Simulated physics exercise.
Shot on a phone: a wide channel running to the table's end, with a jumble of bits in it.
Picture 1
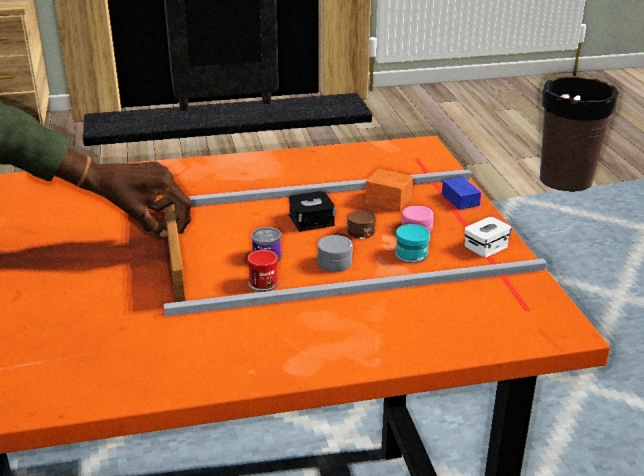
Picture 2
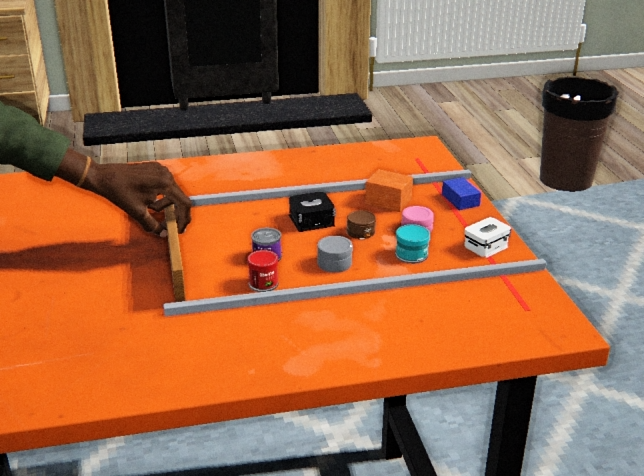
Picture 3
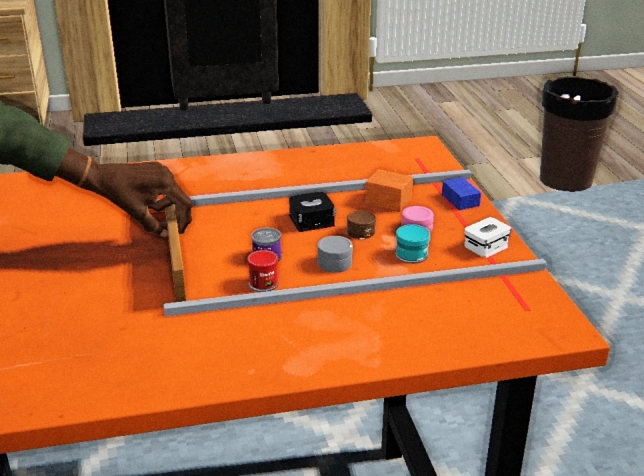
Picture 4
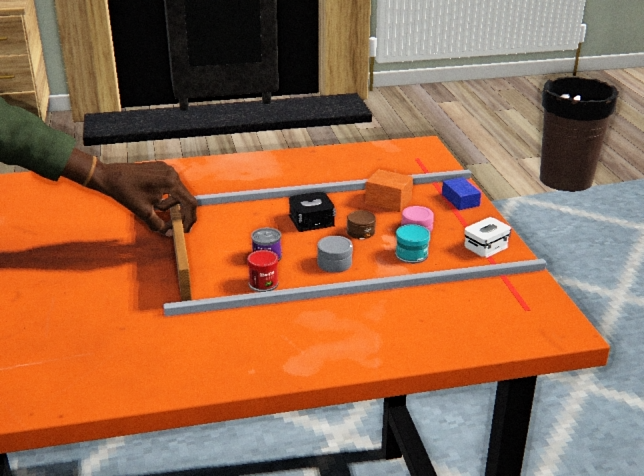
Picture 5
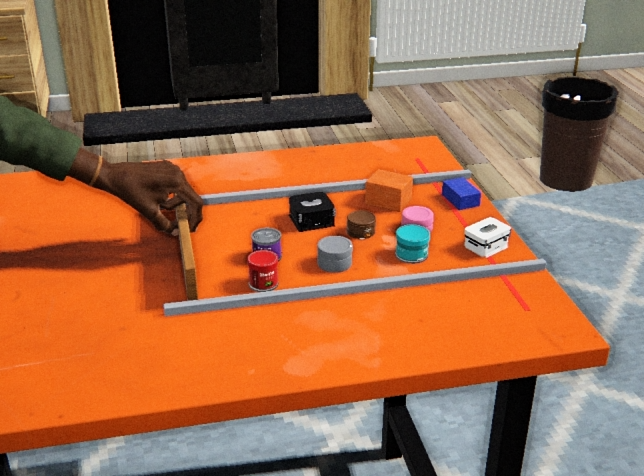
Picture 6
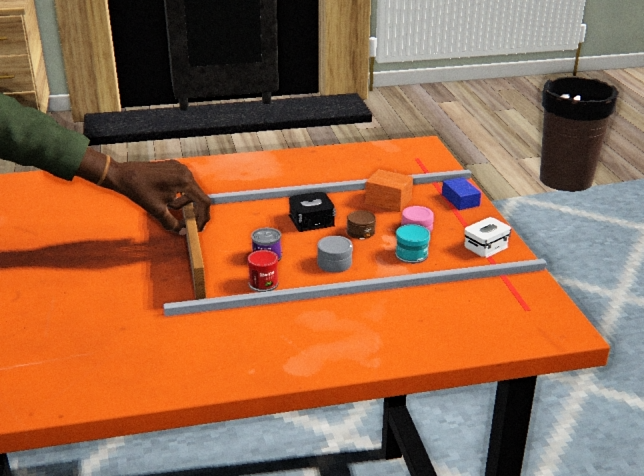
To begin with, a hand holds a wooden board upright at the left end of a railed channel on an orange table, with small pots, boxes and blocks spread out ahead of it. The hand then slides the board slightly right, while the objects stay where they are, still untouched.
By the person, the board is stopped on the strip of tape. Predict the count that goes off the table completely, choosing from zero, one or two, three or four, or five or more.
Lost three or four.
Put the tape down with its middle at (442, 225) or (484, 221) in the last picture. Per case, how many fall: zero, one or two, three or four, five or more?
The first spot gives either one or two, the second gives five or over.
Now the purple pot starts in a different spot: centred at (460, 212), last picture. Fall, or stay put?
It is lost.
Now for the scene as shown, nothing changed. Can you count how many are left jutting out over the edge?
Things overhanging at the end: 1.
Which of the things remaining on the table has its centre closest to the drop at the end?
It's the turquoise tin that is foremost.
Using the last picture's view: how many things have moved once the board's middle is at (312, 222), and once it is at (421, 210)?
The count is 4 at the first point and 9 at the second.
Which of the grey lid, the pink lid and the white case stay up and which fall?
So: The grey lid remains in place, the pink lid does not stay, the white case does not stay.
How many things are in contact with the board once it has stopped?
The figure is 5.
Soon after, none off yet; blue block at rest near (461, 194); white case at rest near (487, 238); pink lid at rest near (417, 221).
At rest, the number that fall off is three or four; fallen, pink lid, white case and blue block.
